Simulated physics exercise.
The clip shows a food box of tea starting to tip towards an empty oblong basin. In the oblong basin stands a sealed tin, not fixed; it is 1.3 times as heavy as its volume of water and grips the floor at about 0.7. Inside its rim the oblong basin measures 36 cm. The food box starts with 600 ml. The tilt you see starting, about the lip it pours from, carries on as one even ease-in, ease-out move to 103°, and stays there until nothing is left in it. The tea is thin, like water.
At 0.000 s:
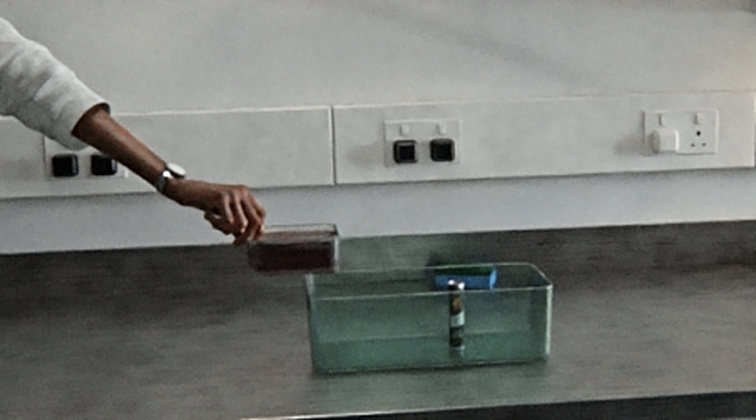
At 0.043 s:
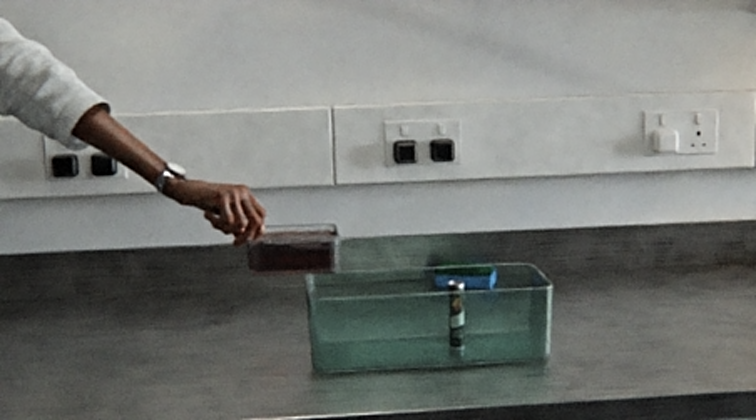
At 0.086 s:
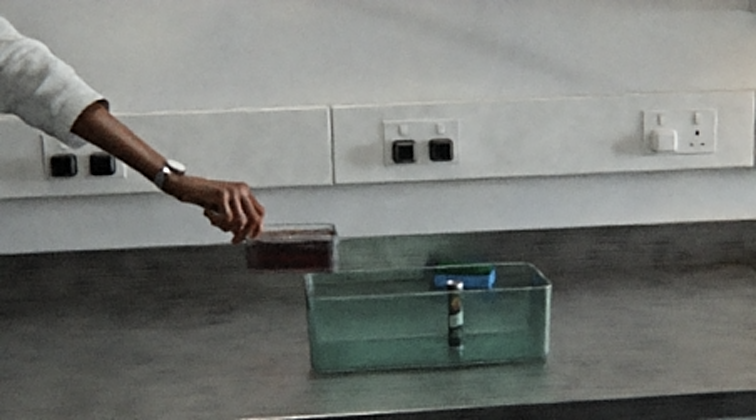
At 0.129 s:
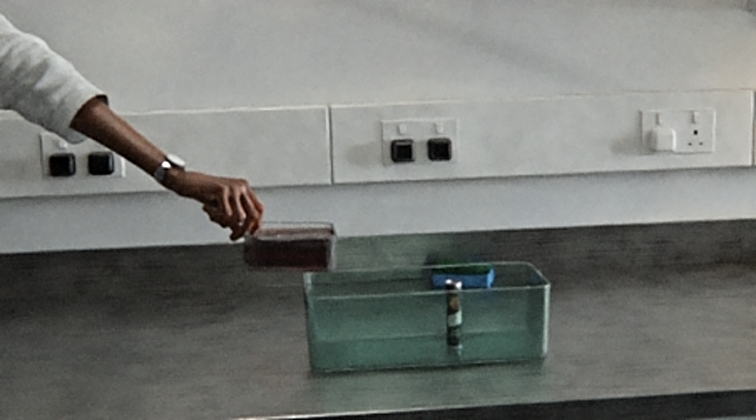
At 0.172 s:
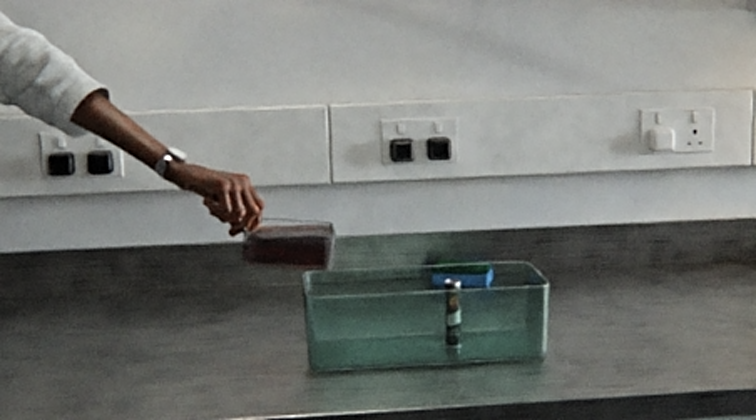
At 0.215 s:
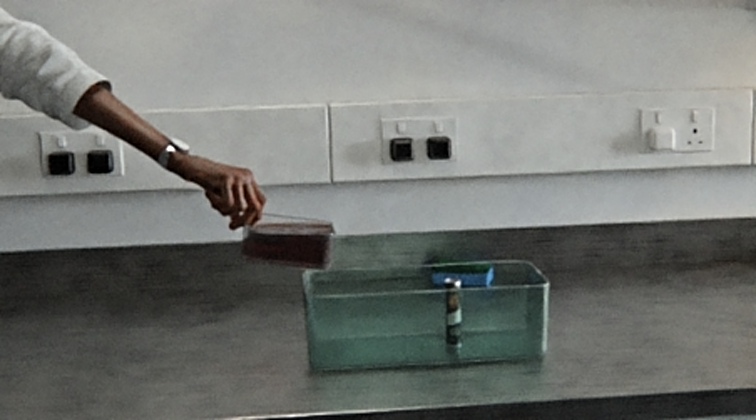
A hand holding a clear box of dark tea beside a greenish oblong basin, slowly tilting the box slightly to the right.
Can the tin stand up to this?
The tin stays up.
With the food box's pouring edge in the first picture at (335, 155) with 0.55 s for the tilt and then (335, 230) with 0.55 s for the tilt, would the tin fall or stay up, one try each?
First it topples; then it falls.
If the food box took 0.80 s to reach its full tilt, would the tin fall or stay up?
The tin remains upright.
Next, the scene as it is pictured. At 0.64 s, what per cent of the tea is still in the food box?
Some 42 per cent.
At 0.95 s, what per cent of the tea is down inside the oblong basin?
About 86 per cent.
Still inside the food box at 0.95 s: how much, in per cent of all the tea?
About 7 per cent.
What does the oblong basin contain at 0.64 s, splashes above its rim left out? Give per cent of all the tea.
About 20 per cent.
Then, 0.64 s in, the tilt is 62° and 42 per cent is still to pour; the tin stands where it began.
Then, 0.95 s in, the tilt is 97° and 7 per cent is still to pour; the tin stands where it began.
Then, 1.28 s in, the tilt is 103° and 0 per cent is still to pour; the tin stands where it began.
Then, 1.63 s in, the tilt is 103° and 0 per cent is still to pour; the tin stands where it began.
Finally, the tin stands where it began.
